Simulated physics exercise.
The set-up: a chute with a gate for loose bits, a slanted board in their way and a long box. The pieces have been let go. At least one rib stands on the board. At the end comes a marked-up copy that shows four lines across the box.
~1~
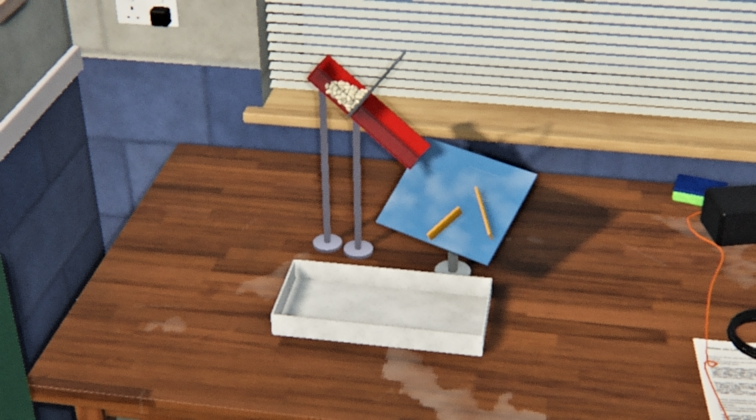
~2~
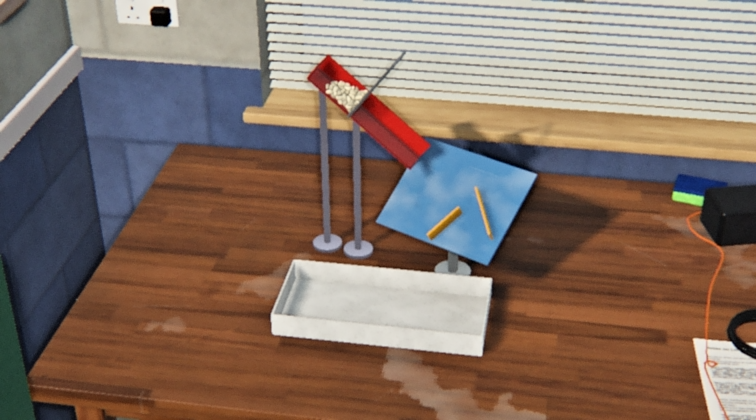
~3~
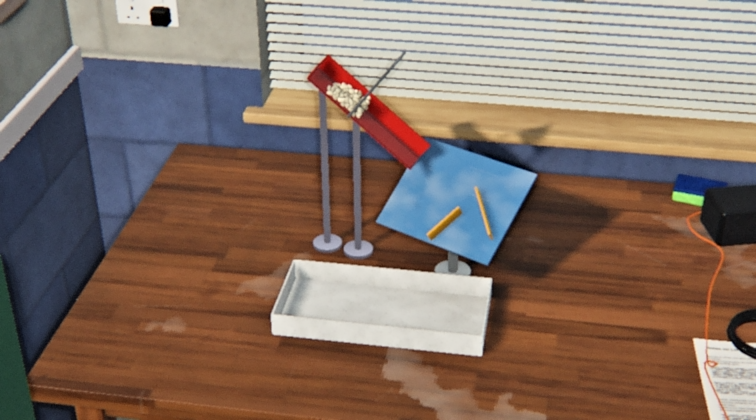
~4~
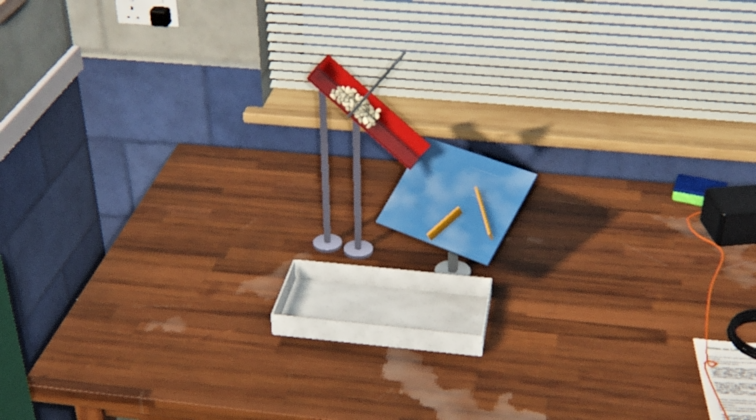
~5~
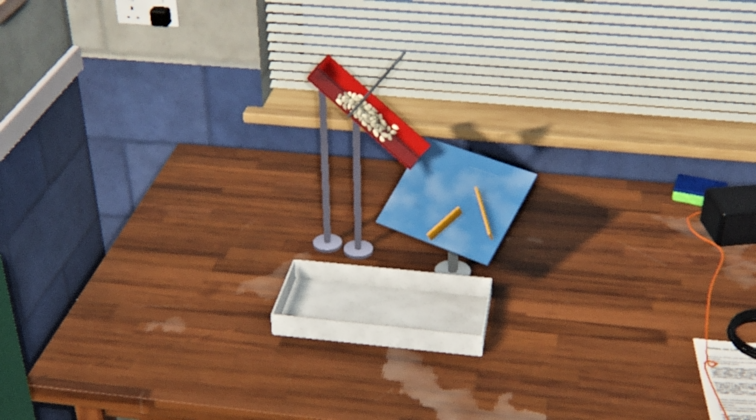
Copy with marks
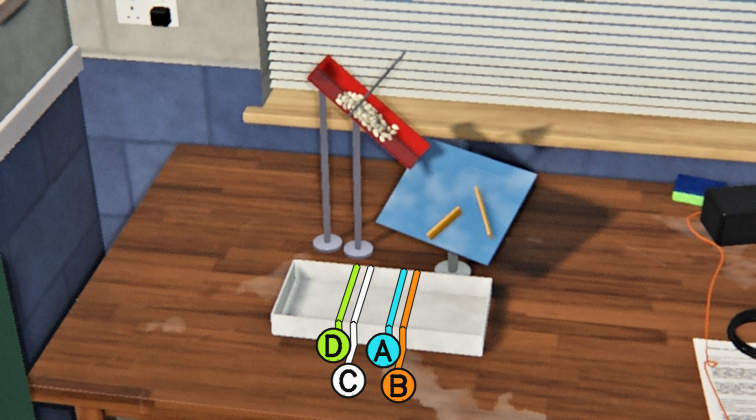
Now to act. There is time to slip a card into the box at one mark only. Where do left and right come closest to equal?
Go for A.
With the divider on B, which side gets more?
More lands on the left.
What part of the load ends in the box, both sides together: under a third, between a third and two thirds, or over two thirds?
Over two thirds.
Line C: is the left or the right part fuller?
The right side.
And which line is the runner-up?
Here it is line B.
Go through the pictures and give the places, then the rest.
In the first picture, load behind the gate (345, 96), white beans; lip of the chute (415, 163), sloping fairly steeply.
In the second picture, middle of the board (455, 198), tilted fairly steeply; middle of its low edge (430, 243); of its high edge (480, 155).
In the third picture, front corners of the box (272, 315) and (482, 336), empty; front of the load (366, 108).
In the fourth picture, middle of the load (360, 104); its front (373, 123), roughly a quarter of the way to the lip; rib from (476, 187) to (489, 234); rib from (459, 207) to (427, 235).
In the fifth picture, middle of the load (368, 113); its front (389, 137), roughly half of the way to the lip.
On the marked copy, line A crosses the front rim at (388, 327); line B crosses the front rim at (402, 328); line C crosses the front rim at (353, 323); line D crosses the front rim at (338, 321).
If A is chosen, of what is caught, roughly half on the left of the divider, roughly half on the right.
If B is chosen, of what is caught, the larger part on the left of the divider, about a tenth on the right.
If C is chosen, of what is caught, not one piece on the left of the divider, every piece on the right.
If D is chosen, of what is caught, not one piece on the left of the divider, every piece on the right.
